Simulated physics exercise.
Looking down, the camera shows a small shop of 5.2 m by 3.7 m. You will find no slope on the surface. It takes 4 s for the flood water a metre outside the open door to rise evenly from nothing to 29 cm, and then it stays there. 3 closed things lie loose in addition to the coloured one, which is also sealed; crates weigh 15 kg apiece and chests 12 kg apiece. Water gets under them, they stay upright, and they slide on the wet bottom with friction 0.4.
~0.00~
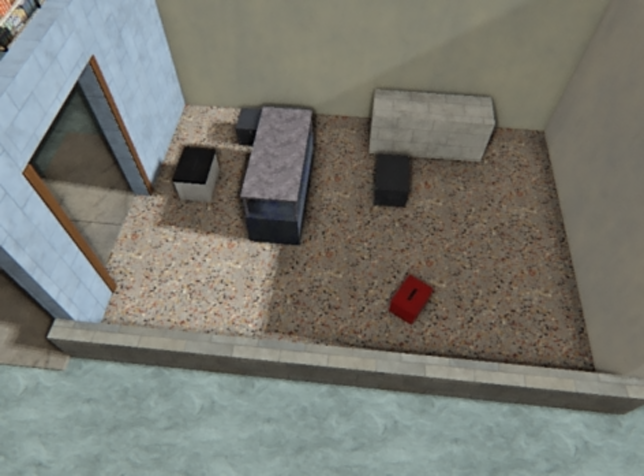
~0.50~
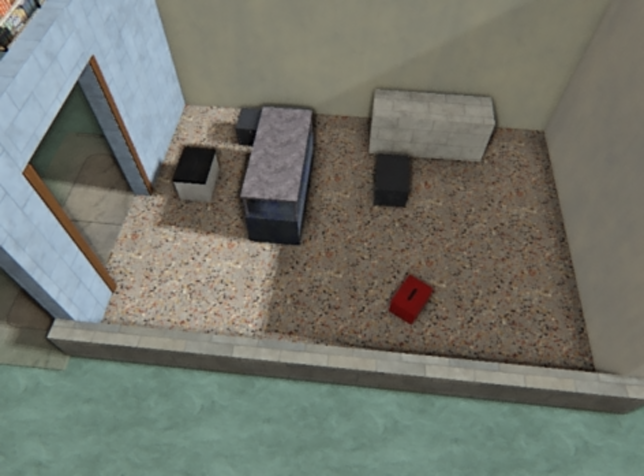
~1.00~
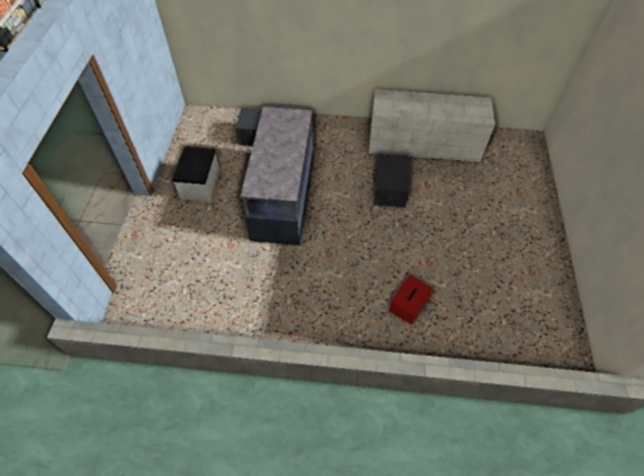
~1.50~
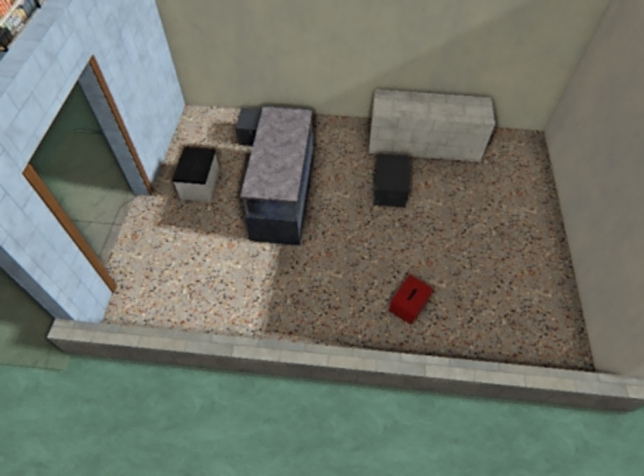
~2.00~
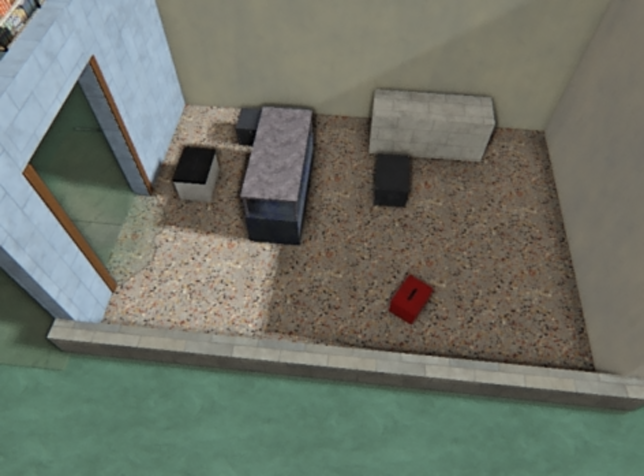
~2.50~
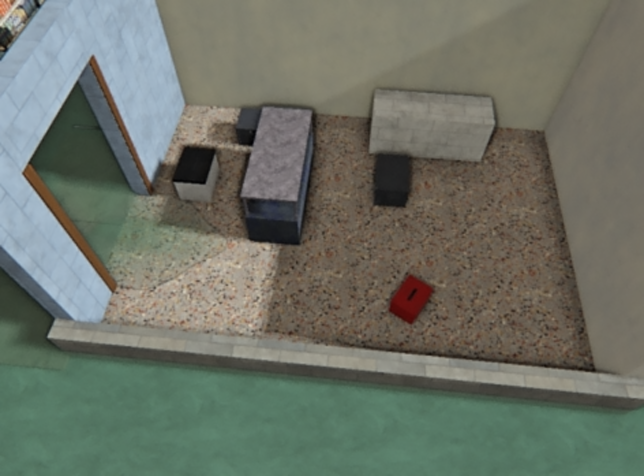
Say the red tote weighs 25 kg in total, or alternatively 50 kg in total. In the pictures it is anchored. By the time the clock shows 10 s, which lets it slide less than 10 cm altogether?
The heavier weight is required.
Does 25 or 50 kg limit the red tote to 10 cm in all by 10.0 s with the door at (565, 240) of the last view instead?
The small mass already works.
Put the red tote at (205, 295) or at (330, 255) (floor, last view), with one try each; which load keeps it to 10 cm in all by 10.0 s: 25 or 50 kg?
At the first spot the heavier mass is required, at the second the lesser mass is plenty.
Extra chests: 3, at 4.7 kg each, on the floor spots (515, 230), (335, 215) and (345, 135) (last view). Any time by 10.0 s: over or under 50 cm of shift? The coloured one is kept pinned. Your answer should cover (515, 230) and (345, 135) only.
Result, in order - exceeds it; exceeds it.
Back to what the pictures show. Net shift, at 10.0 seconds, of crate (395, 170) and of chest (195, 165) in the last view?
In that order: 30 cm, 100 cm.
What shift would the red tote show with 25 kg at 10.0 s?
Around 100 centimetres out of place.
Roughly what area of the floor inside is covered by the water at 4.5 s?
My estimate is roughly 7.0 m2.
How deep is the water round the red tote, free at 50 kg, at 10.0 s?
11 cm, roughly.
After 3.5 s the red tote would be 0 cm from its start with 25 kg and 0 cm from its start with 50 kg; 0 cm of water round it then.
After 4.5 s the red tote would be 0 cm from its start with 25 kg and 0 cm from its start with 50 kg; 4 cm of water round it then.
After 7.0 s the red tote would be 15 cm from its start with 25 kg and 0 cm from its start with 50 kg; 8 cm of water round it then.
After 10.0 s the red tote would be 91 cm from its start with 25 kg and 0 cm from its start with 50 kg; 11 cm of water round it then.
